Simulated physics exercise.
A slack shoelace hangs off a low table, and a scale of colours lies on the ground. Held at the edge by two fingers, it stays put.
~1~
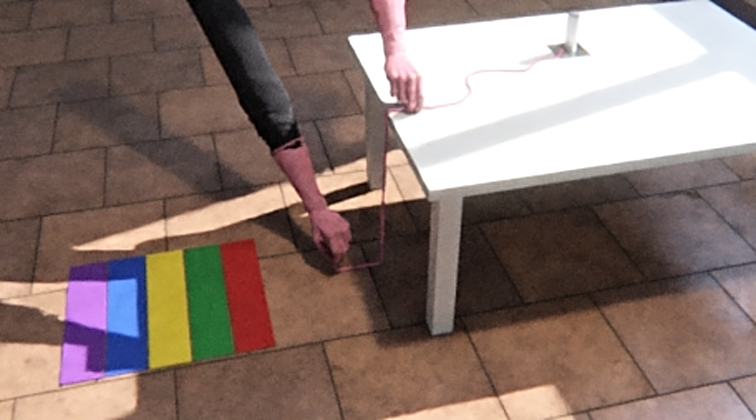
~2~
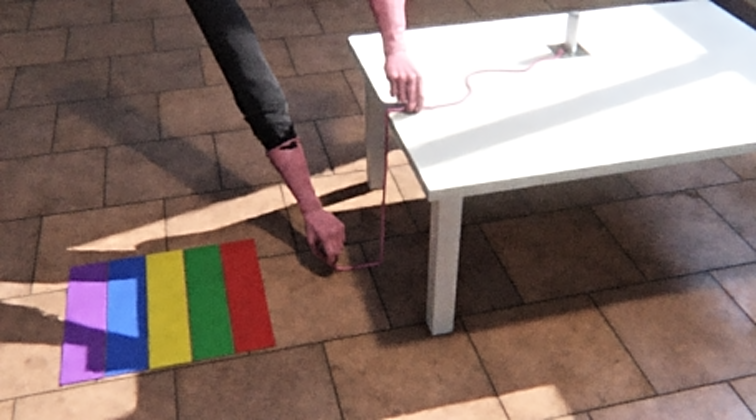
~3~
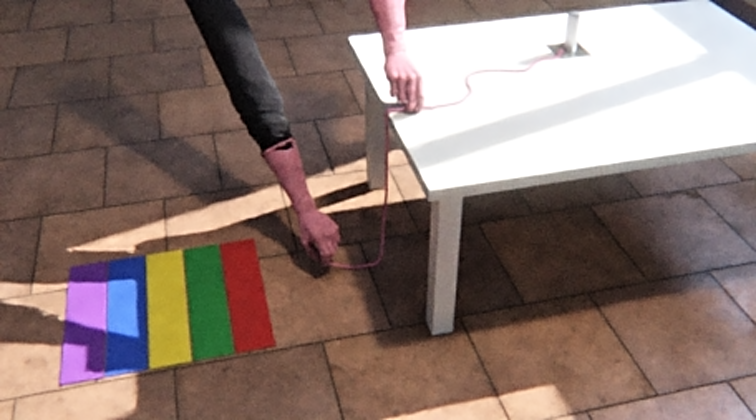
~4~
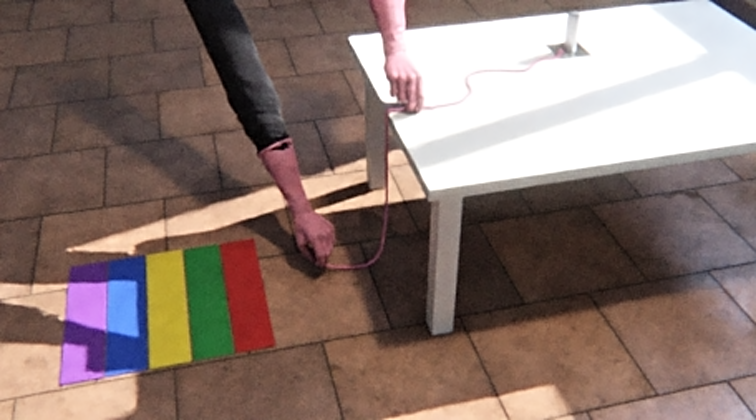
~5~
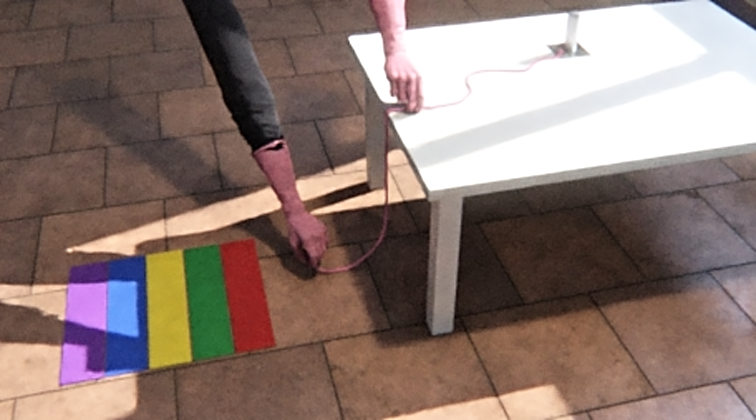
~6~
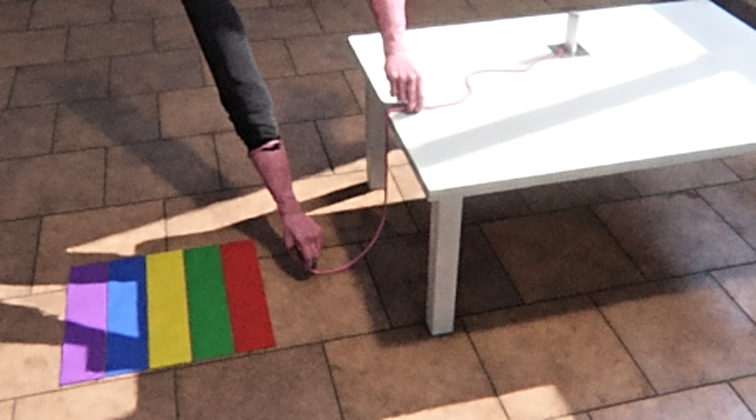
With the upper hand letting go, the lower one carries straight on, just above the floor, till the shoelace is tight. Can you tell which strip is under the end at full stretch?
Yes, the yellow one.
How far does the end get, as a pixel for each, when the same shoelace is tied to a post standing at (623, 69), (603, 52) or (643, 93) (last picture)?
First (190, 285), then (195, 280), then (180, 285).
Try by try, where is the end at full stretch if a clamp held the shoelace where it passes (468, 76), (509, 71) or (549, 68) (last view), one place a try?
(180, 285), (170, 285), (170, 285).
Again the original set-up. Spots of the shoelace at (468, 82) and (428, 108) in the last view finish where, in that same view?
At (442, 84), then (375, 111).
Soon after, end near (225, 277); over red.
After that, end near (182, 284); over yellow.
At the stop, end near (155, 289); over yellow. It gets as far as the yellow strip.
